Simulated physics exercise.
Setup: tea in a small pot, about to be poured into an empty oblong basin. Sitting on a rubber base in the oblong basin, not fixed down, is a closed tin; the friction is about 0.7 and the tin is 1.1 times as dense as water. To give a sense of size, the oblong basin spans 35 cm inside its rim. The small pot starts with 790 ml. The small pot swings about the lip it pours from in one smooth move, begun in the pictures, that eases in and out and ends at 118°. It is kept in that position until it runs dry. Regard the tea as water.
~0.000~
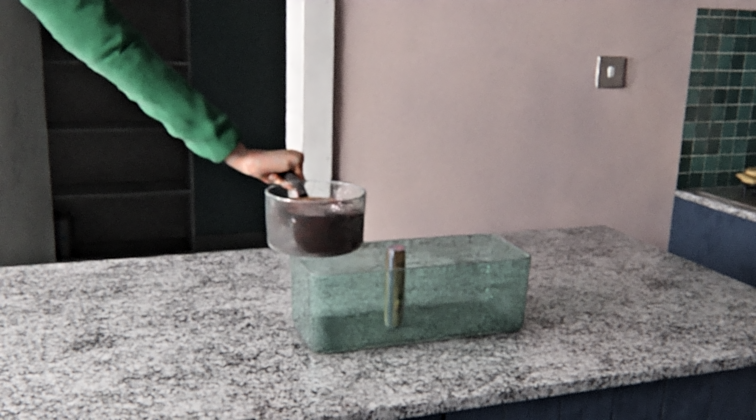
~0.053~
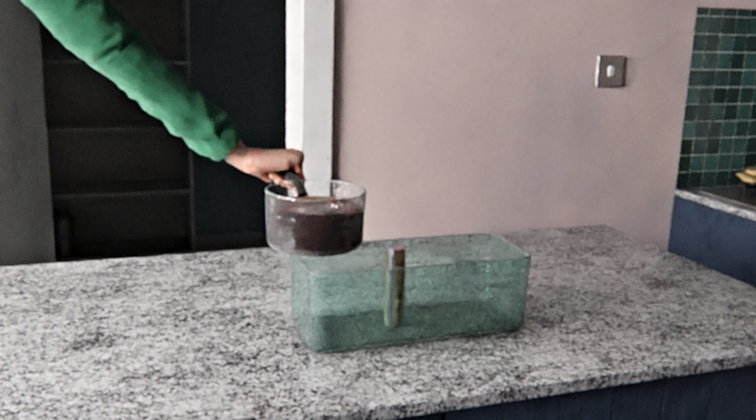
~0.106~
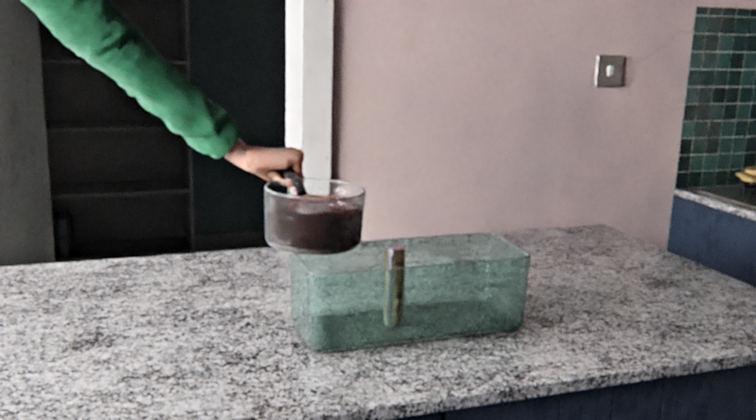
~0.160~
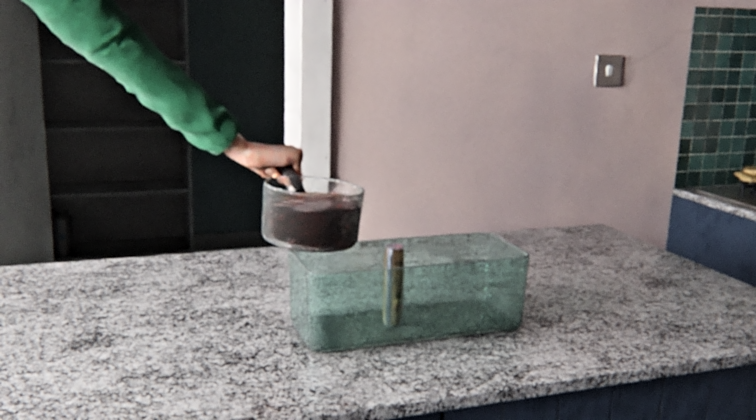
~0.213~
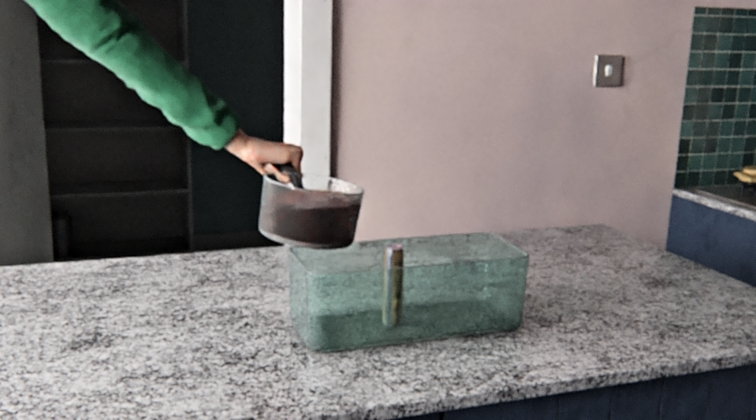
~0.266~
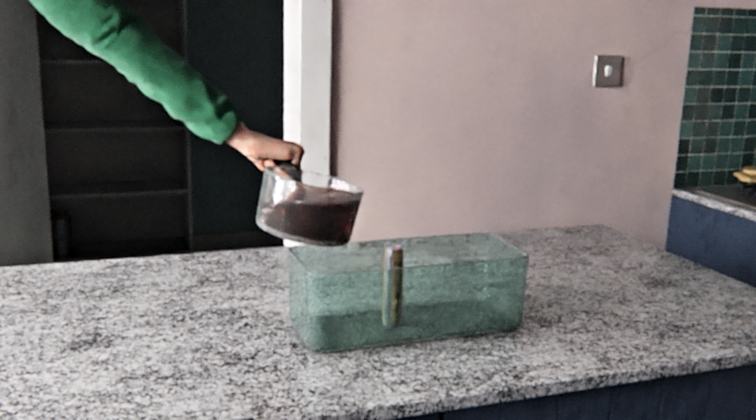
A hand in a green sleeve, reaching in from the upper left, holds a clear small pot of dark brown tea above a speckled grey counter, seen from slightly above. Below it and to the right sits a greenish, see-through oblong basin with a narrow upright object inside, before a pinkish wall. The hand gradually tilts the pot slightly rightward, while the view stays almost still.
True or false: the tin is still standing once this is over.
True.
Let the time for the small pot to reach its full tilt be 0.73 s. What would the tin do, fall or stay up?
In that case the tin stays vertical.
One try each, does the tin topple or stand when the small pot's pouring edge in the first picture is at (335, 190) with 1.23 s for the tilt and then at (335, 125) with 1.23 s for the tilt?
Try 1: Tipped over; try 2: Still standing.
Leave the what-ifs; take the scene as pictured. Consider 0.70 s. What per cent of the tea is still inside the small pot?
Roughly 62 %.
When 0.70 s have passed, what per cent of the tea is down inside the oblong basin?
At that time the basin holds about 7 per cent of the liquid.
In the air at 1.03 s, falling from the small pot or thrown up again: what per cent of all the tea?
Around 14 percent of the liquid.
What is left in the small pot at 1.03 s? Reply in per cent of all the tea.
About 7 per cent.
After 0.70 s the tilt is 72° and 63 per cent is still to pour; the tin stands where it began.
After 1.03 s the tilt is 110° and 7 per cent is still to pour; the tin stands where it began.
After 1.36 s the tilt is 118° and 0 per cent is still to pour; the tin stands where it began.
After 1.73 s the tilt is 118° and 0 per cent is still to pour; the tin stands where it began.
In the end the tin stands where it began.
